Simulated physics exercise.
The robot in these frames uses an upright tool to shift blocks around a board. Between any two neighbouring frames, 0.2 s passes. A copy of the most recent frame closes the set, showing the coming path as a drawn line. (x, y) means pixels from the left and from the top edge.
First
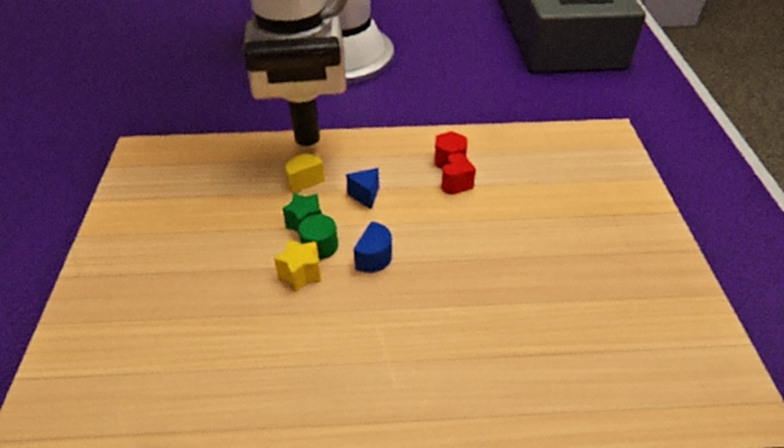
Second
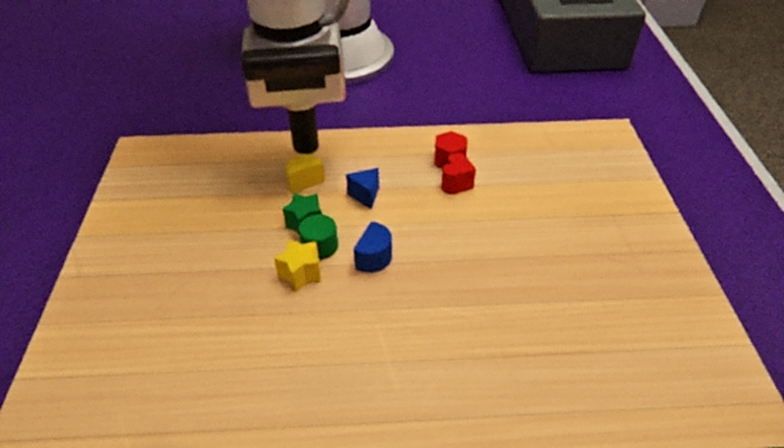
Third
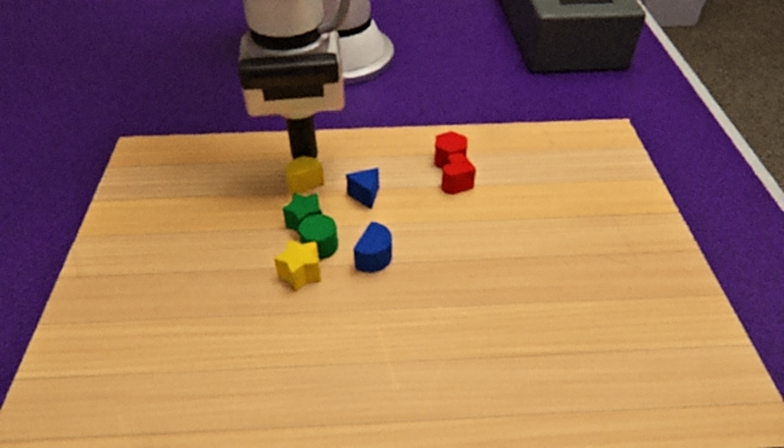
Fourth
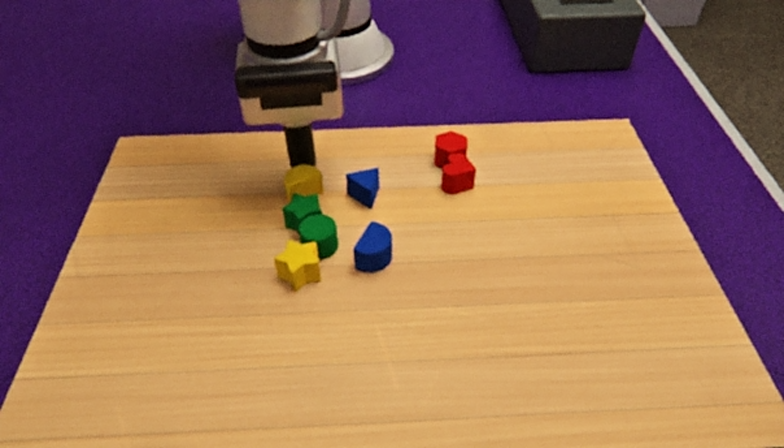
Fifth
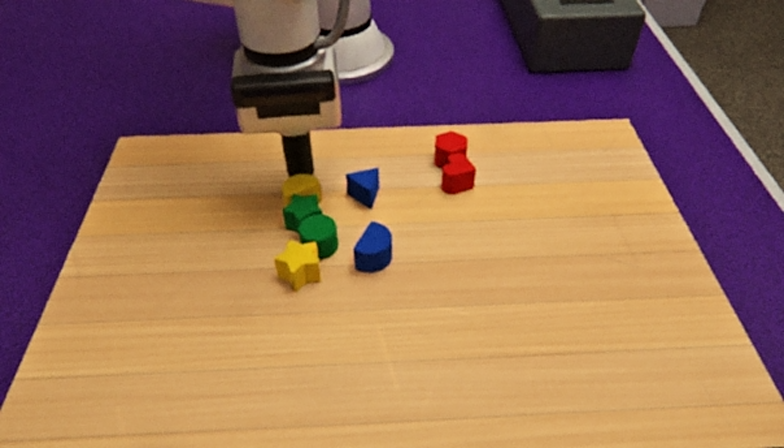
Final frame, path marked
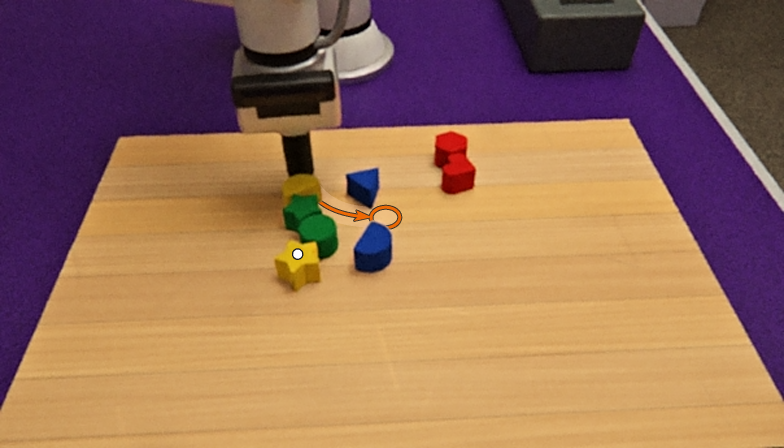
Robot arm lowering its upright tool behind a yellow block and pushing it a short way toward a green star block.
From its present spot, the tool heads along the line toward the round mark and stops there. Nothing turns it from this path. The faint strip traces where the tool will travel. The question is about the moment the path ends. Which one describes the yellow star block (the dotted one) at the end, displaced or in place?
It moves.
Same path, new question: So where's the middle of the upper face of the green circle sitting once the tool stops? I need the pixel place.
Somewhere near (321, 246).
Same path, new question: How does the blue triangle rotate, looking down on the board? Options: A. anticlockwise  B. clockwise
A
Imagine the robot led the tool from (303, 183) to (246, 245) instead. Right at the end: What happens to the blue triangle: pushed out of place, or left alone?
At the moment the path ends, the blue triangle still stands where it did.
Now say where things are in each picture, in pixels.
The first frame shows tool's lower end at (308, 140); yellow star block at (298, 254); yellow D-shaped block at (302, 162); green star block at (303, 204); green circle at (317, 226); blue triangle at (365, 177).
The second frame shows tool at (307, 148); blocks still.
The third frame shows tool at (305, 156); yellow D-shaped block at (302, 165).
The fourth frame shows tool at (303, 164); yellow D-shaped block at (301, 174).
The fifth frame shows tool at (301, 173); yellow star block at (298, 254); yellow D-shaped block at (299, 183); green star block at (303, 205); green circle at (317, 226); blue triangle at (365, 177).
Drawn move, from (303, 183) over (320, 202) and (350, 215) to (385, 217); the dot is on the yellow star block.
On the path given first. One third of the way, tool at (319, 192); yellow star block at (297, 264), turned 30° clockwise; yellow D-shaped block at (305, 202), turned 45° clockwise; green star block at (296, 221); green circle at (321, 242).
Two thirds of the way, tool at (349, 204); yellow star block at (296, 268), turned 30° clockwise; yellow D-shaped block at (312, 207), turned 60° clockwise; green star block at (295, 225), turned 30° clockwise; green circle at (321, 246).
At the end, tool at (385, 207); yellow star block at (296, 268), turned 30° clockwise; yellow D-shaped block at (312, 207), turned 60° clockwise; green star block at (295, 225), turned 30° clockwise; green circle at (321, 246); blue triangle at (368, 177), turned 20° anticlockwise.
